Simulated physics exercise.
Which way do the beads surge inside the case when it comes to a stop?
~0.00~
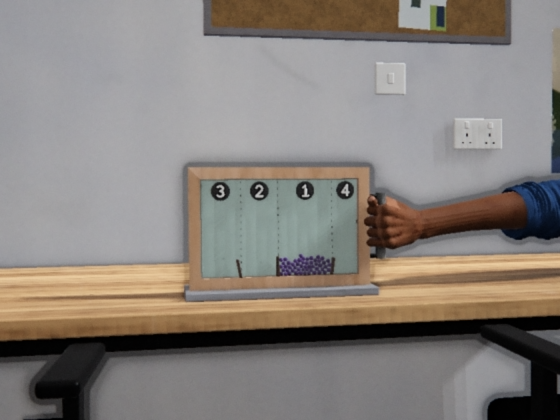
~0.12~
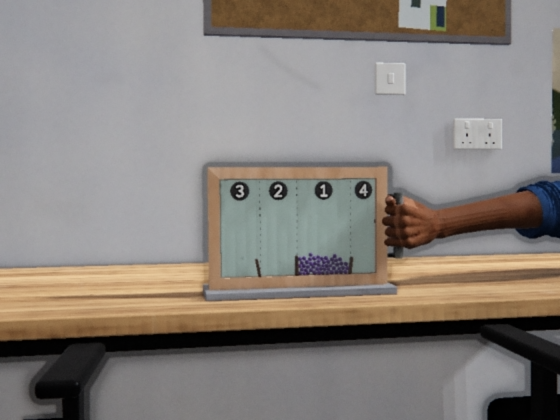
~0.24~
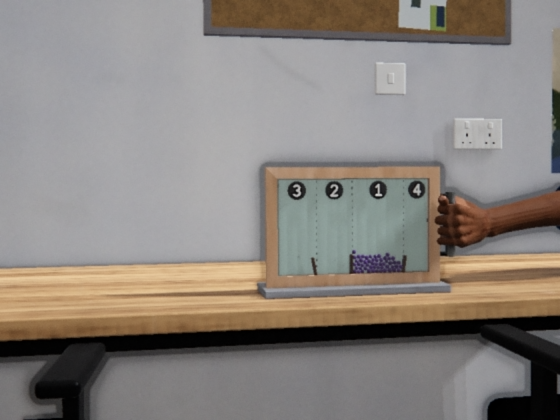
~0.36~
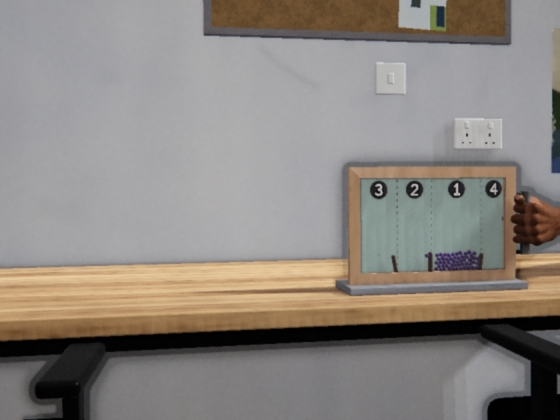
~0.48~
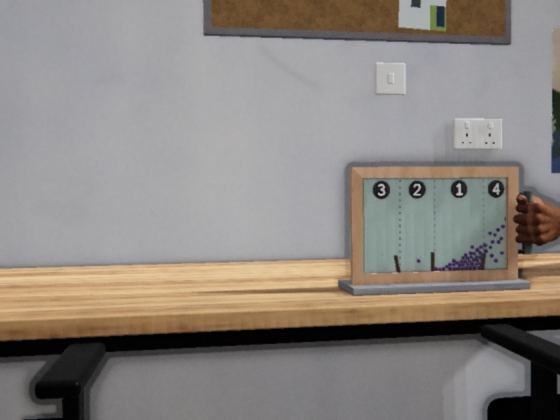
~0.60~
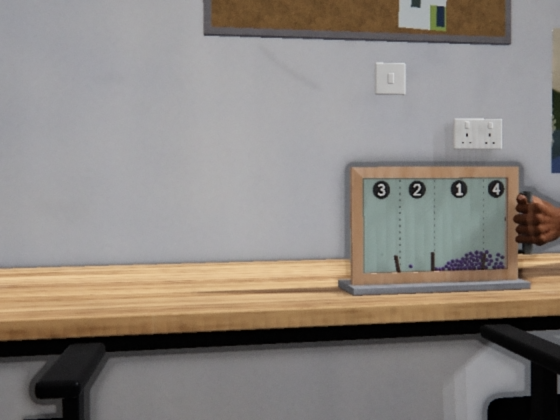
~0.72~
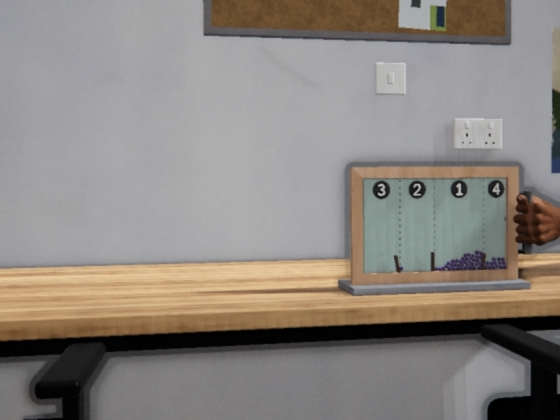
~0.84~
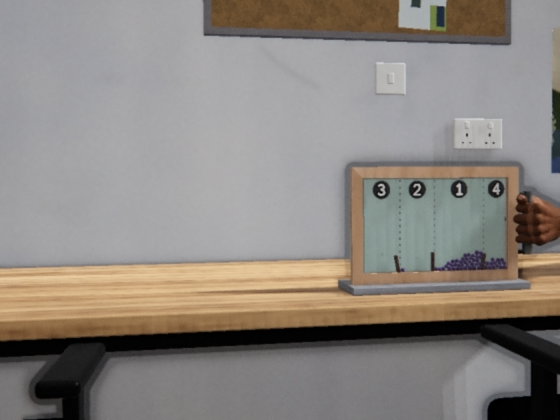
They surge to the right, piling up toward the right end of the case.
